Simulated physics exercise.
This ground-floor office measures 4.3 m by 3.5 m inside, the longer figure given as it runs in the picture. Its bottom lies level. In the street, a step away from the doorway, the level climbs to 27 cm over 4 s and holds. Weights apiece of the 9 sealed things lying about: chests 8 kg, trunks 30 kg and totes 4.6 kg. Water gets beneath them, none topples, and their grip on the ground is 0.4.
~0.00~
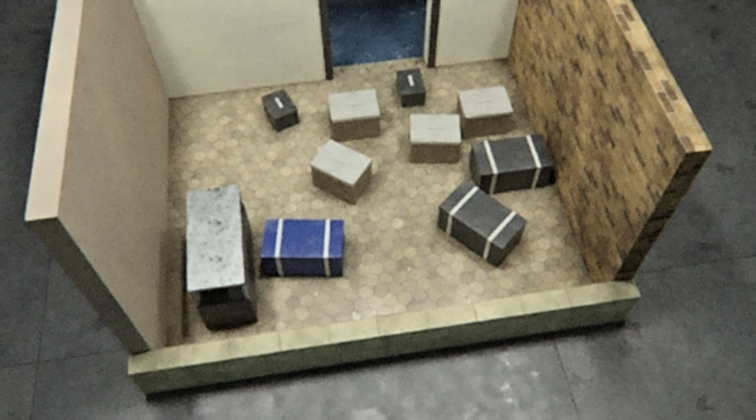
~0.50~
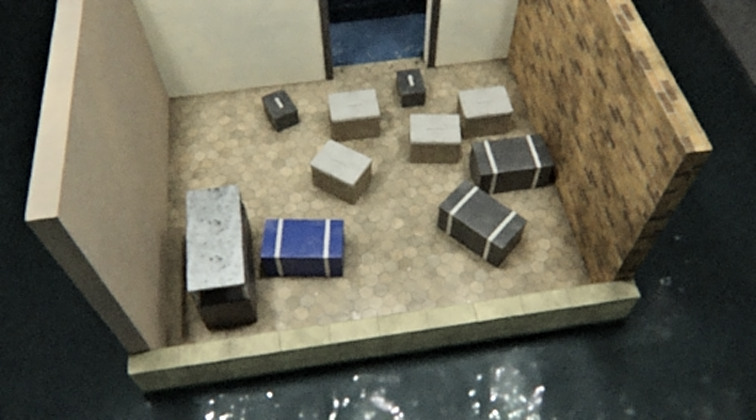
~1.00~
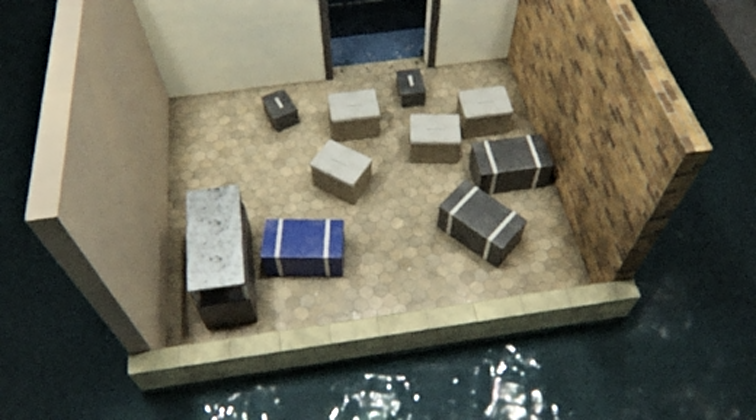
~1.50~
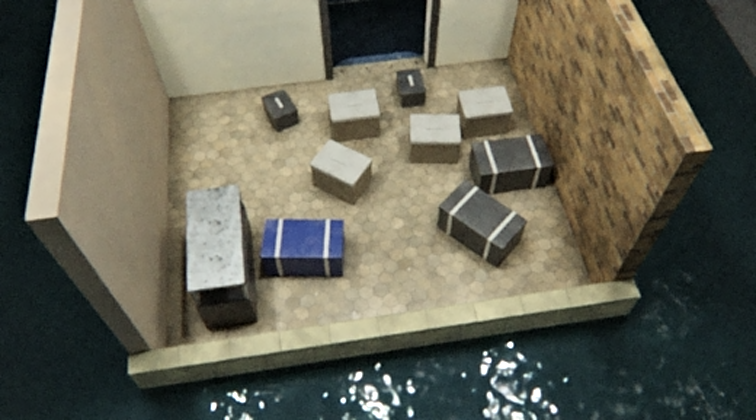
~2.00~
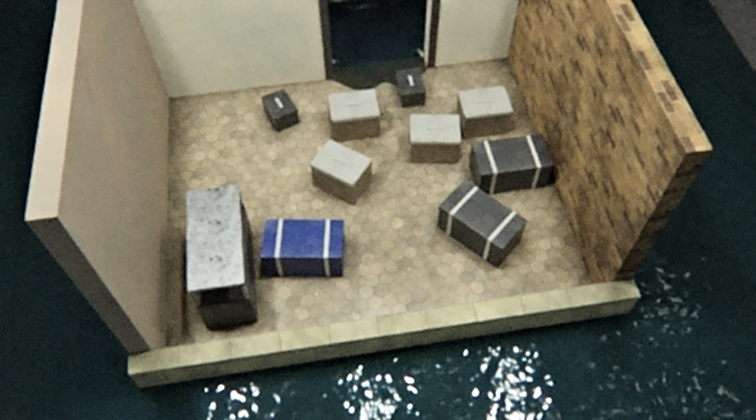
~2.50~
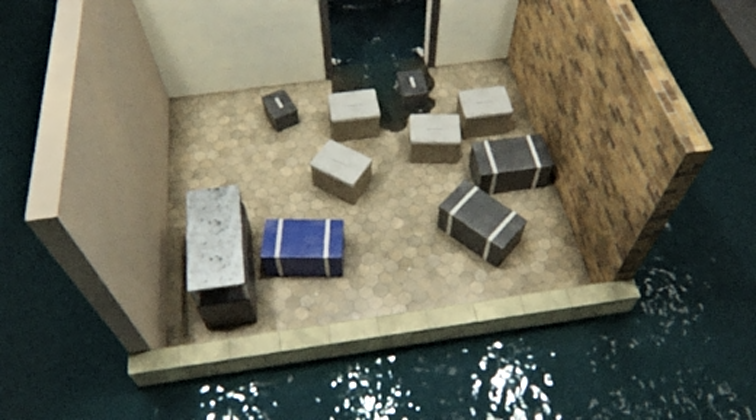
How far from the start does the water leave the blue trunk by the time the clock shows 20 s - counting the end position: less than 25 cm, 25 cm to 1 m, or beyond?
Blue trunk is nudged along.
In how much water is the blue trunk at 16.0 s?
Roughly 22 cm.
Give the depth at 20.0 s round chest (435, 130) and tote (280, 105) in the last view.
Roughly 21 and 21 cm.
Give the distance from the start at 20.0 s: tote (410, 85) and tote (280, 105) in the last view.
In that order: 300 cm, 100 cm.
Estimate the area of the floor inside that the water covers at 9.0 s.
Roughly 15 m2.
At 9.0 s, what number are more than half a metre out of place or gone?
By then 7.
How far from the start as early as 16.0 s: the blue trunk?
Roughly 60 cm by then.
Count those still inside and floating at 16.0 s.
9 of them.
After 4.0 s the blue trunk is near (303, 238), 0.0 m from its start, aground; 1 afloat.
After 9.0 s the blue trunk is near (275, 292), 0.7 m from its start, afloat; 8 afloat.
After 16.0 s the blue trunk is near (273, 288), 0.7 m from its start, afloat; 9 afloat.
After 20.0 s the blue trunk is near (273, 287), 0.7 m from its start, afloat; 9 afloat.
